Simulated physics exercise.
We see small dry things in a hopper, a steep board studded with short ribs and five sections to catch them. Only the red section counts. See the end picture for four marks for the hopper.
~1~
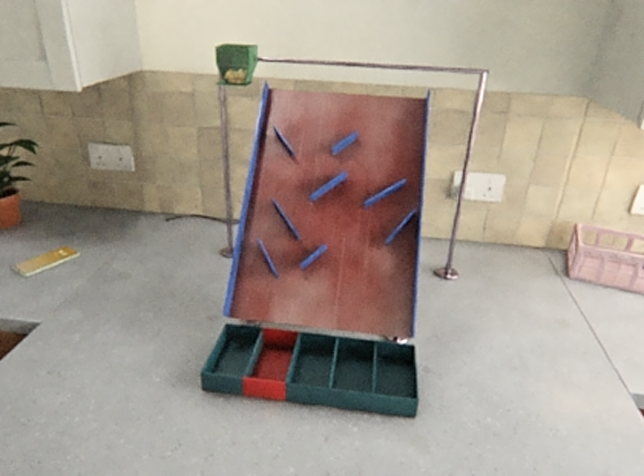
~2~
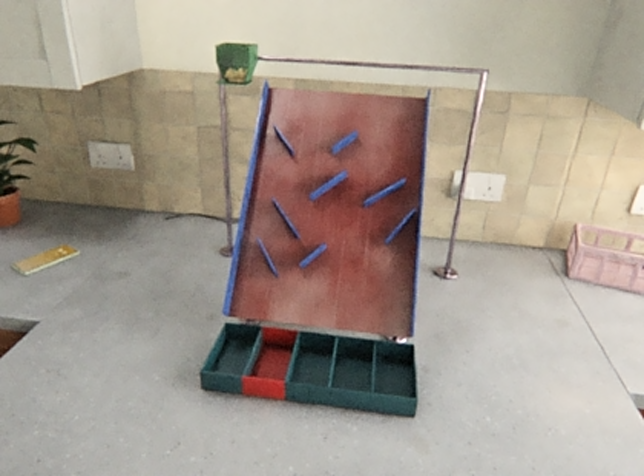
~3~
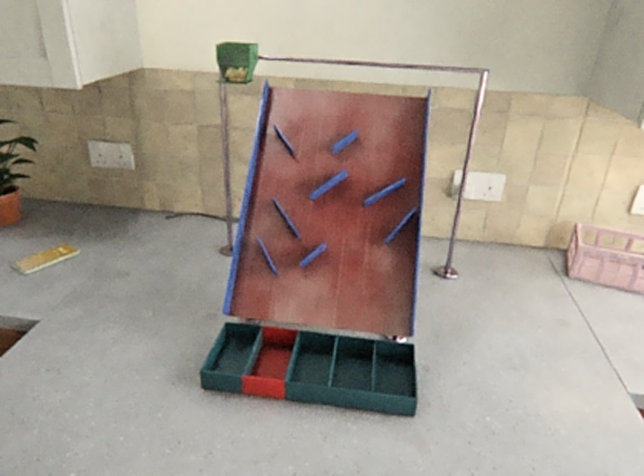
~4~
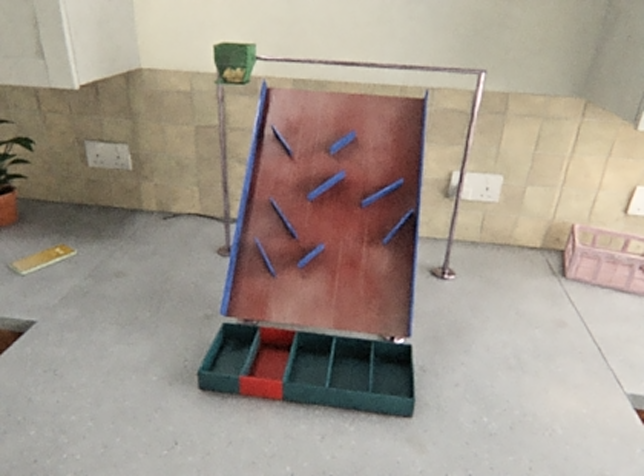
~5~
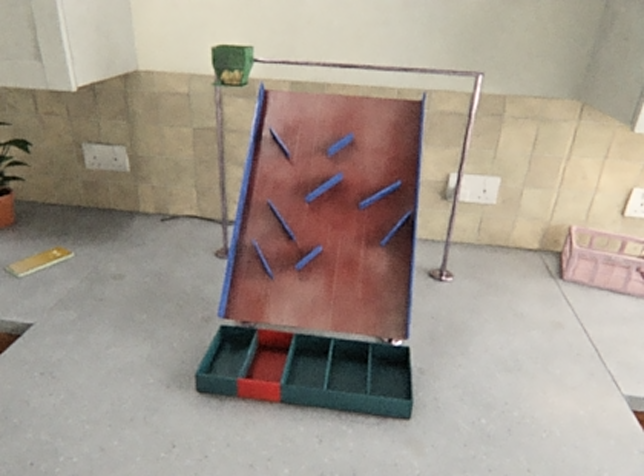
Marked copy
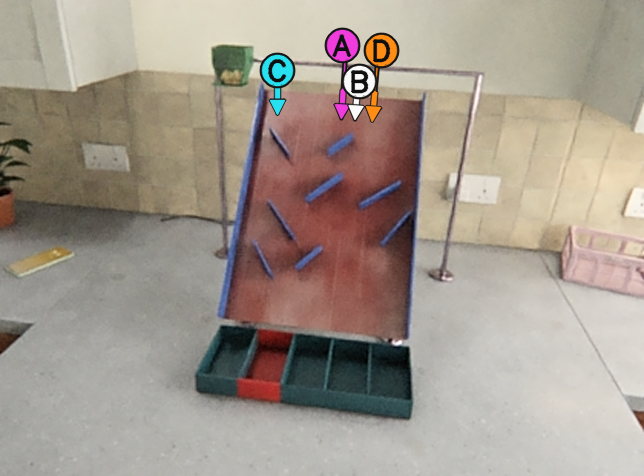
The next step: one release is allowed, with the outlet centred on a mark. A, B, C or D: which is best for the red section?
Mark A.
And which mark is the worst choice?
Here it is mark D.
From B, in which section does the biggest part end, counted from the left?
The second.
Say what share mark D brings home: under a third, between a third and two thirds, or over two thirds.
Under a third.
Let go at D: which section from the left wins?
The third from the left.
On the marked copy, mark A meets the board at (341, 113); mark B meets the board at (355, 114); mark C meets the board at (277, 109); mark D meets the board at (372, 116).
For mark A, most in the red section, about a quarter in other sections.
For mark B, about half in the red section, about a third in other sections, a small part outside the box.
For mark C, about half in the red section, about a third in other sections, a small part outside the box.
For mark D, a small part in the red section, most in other sections.
